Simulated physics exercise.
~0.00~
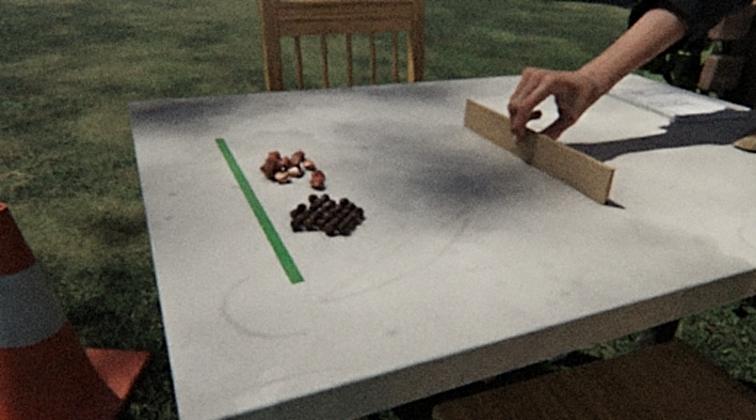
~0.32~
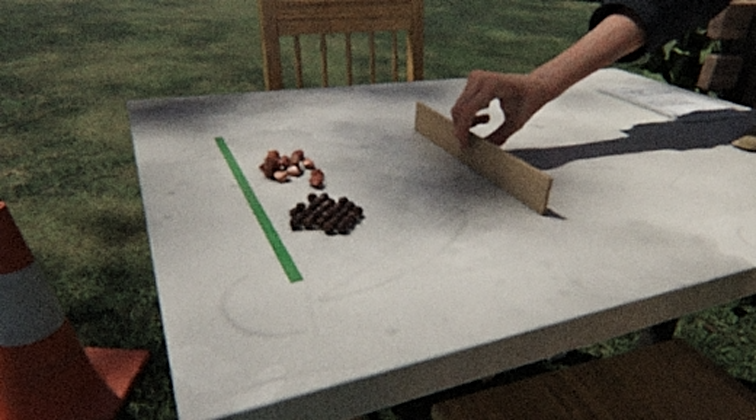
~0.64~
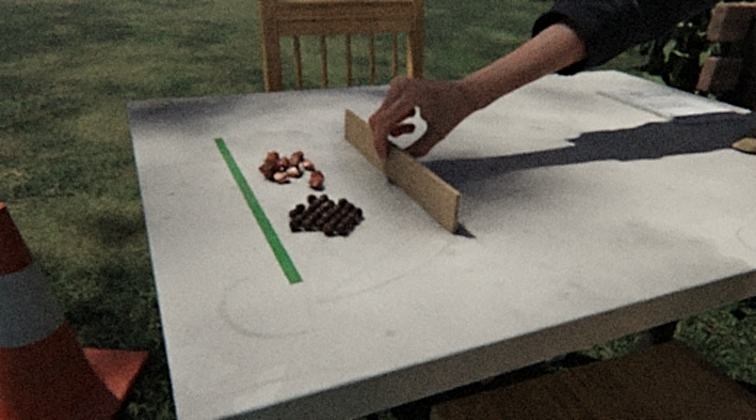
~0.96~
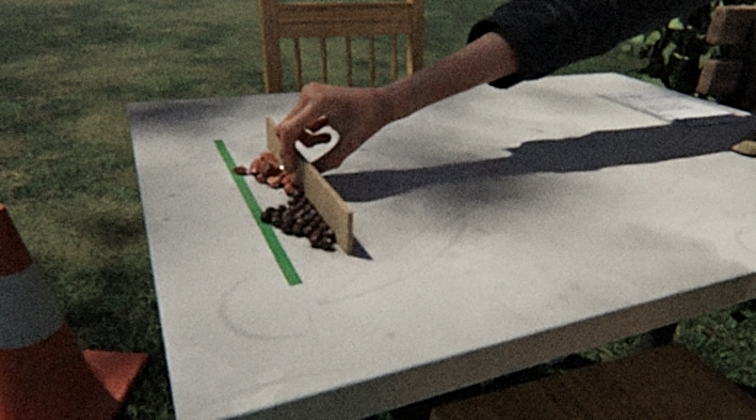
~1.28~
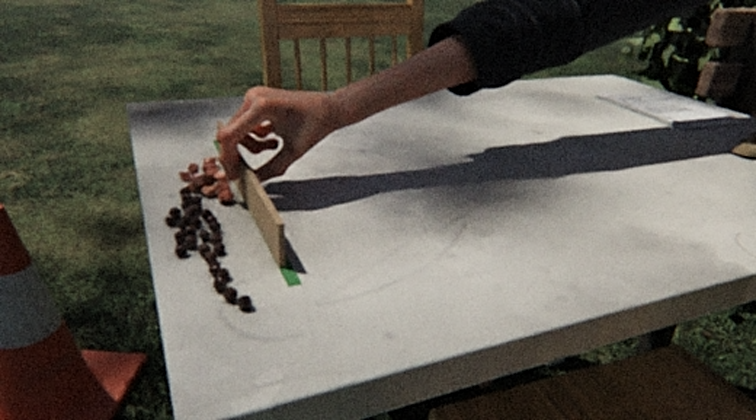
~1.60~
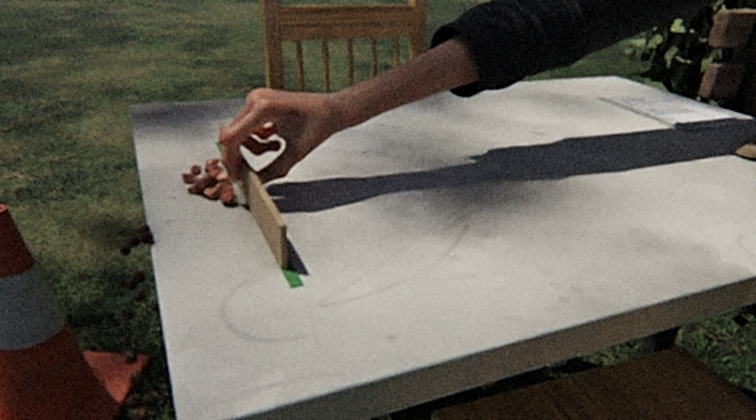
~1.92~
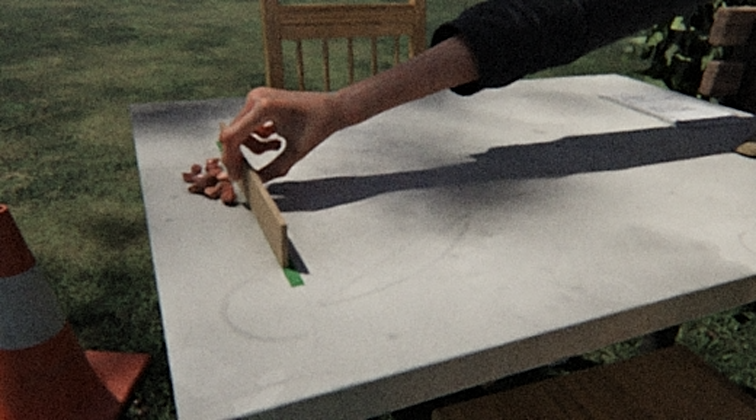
On a pale outdoor tabletop, a hand slides an upright piece of card left into two small piles and stops at a green tape strip; the dark near pile rolls on and falls off the edge, while the reddish-brown far pile stays on the table.
